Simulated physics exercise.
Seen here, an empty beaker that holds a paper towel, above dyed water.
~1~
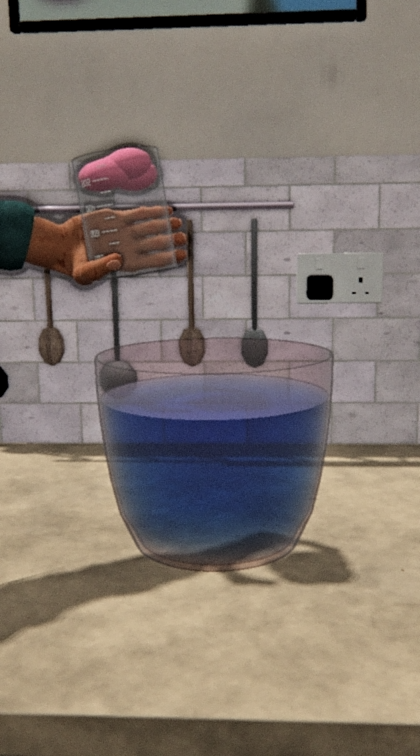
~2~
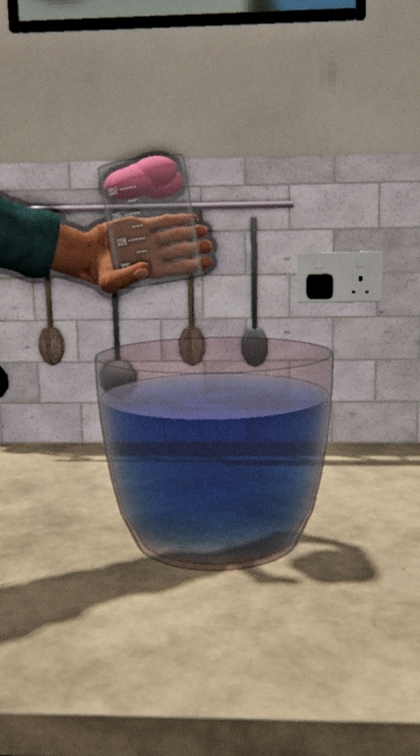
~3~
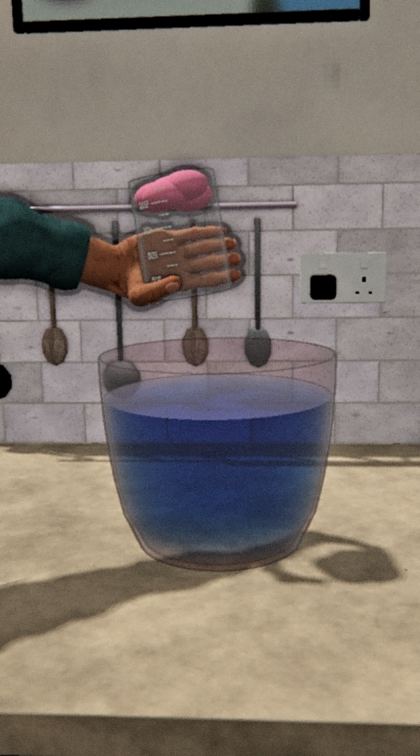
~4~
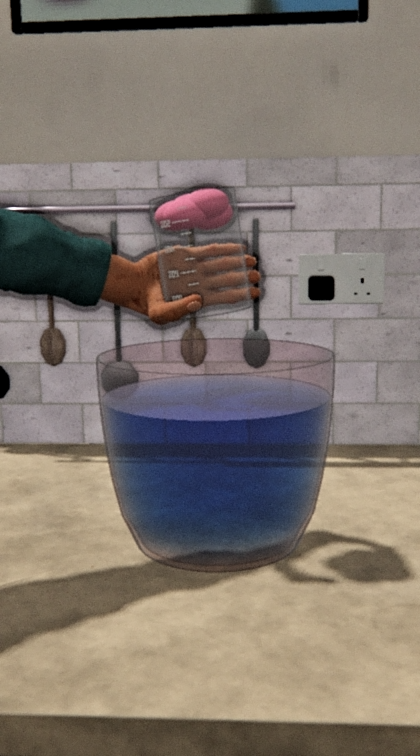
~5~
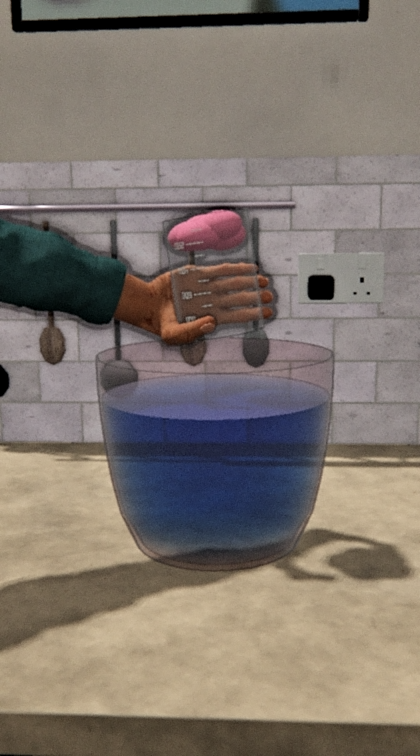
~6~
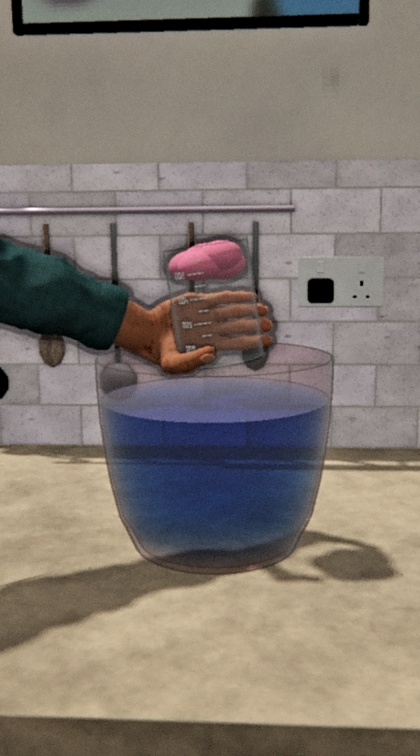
In a kitchen with a tiled wall and hanging utensils, a hand in a green sleeve holds an upturned clear container with something pink inside, moving it rightward and down above a large clear bowl of blue liquid.
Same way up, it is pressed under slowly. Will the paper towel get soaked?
No, the paper towel stays dry.
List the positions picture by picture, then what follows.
Beaker (125, 216) mouth down; above the big bowl, in the first frame.
Beaker (151, 224) mouth down; paper towel (144, 178); coming down, in the second frame.
Beaker (181, 237) mouth down; lower, in the third frame.
Beaker (201, 255) mouth down; paper towel (194, 209); lower still, in the fourth frame.
Beaker (214, 276) mouth down; close to the surface, in the fifth frame.
Beaker (214, 305) mouth down; paper towel (208, 260); just over the surface, in the sixth frame.
Next, the beaker enters the dyed water.
After that, air is trapped inside and holds the level down.
Finally, the beaker is under, still full of air, and the paper towel is dry.
